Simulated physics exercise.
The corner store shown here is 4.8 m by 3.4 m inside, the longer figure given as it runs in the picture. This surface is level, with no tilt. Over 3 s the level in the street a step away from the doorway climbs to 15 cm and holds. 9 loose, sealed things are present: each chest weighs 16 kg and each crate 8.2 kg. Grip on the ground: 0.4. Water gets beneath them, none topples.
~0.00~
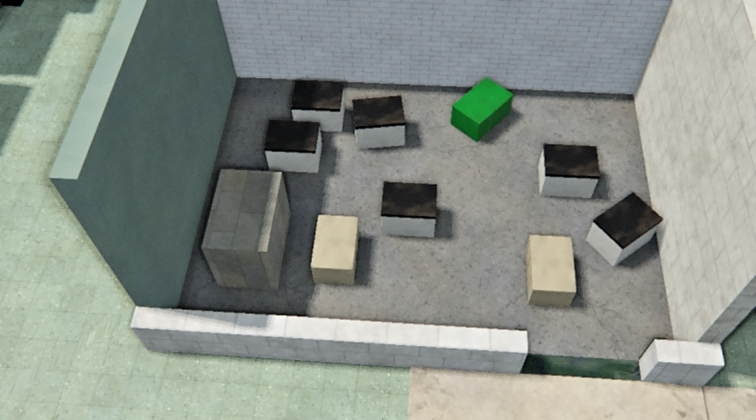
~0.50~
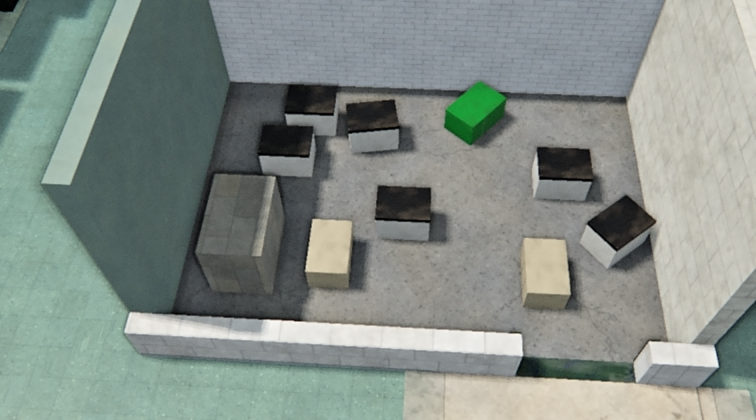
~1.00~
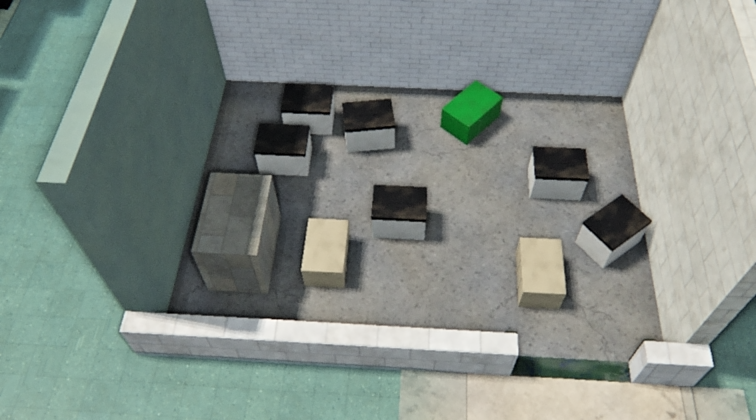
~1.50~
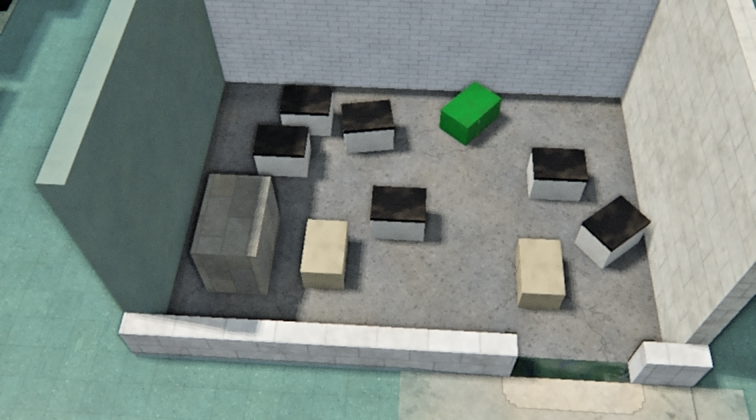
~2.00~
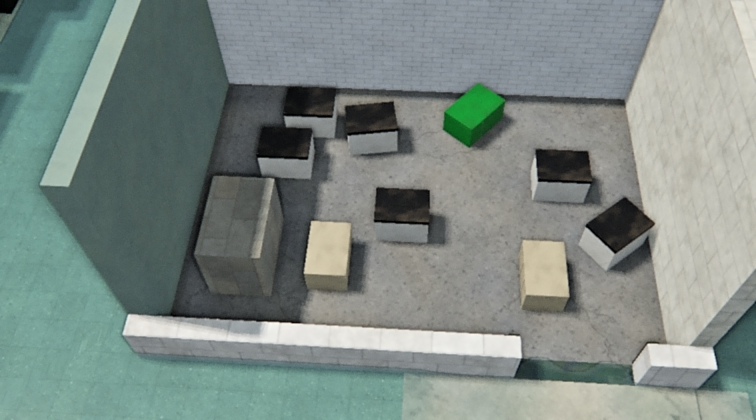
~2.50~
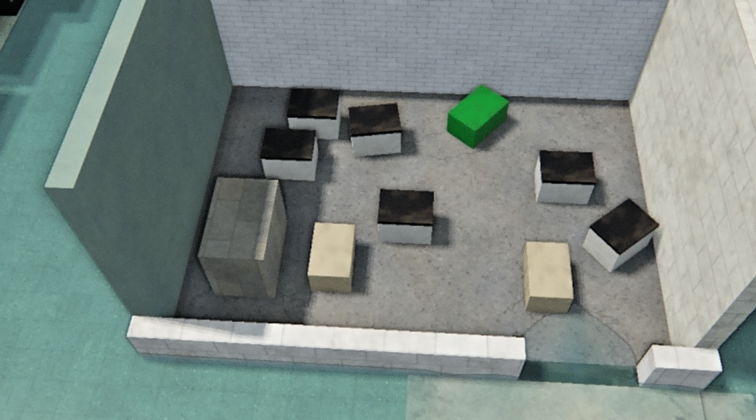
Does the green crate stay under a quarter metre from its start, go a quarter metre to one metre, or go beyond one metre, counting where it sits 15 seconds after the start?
Beyond one metre.
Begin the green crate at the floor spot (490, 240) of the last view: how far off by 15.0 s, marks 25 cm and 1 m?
It goes a long way.
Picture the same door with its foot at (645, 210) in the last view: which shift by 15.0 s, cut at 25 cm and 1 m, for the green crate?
You'd see the green crate wander off a long way.
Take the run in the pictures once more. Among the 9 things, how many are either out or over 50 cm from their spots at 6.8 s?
At that moment it comes to 2.
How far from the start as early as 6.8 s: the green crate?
About 40 cm by then.
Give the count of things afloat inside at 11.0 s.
The number is 5.
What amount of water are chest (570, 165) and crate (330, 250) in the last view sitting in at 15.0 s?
First roughly 7 cm, second roughly 7 cm.
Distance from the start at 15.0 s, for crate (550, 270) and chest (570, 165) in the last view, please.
They've ended up 350 cm and 300 cm away, in that order.
After 3.5 s the green crate is near (479, 107), 0.0 m from its start, aground; 0 afloat.
After 6.8 s the green crate is near (458, 87), 0.4 m from its start, aground; 0 afloat.
After 11.0 s the green crate is near (442, 102), 0.4 m from its start, afloat; 5 afloat.
After 15.0 s the green crate is near (351, 187), 1.8 m from its start, afloat; 8 afloat.
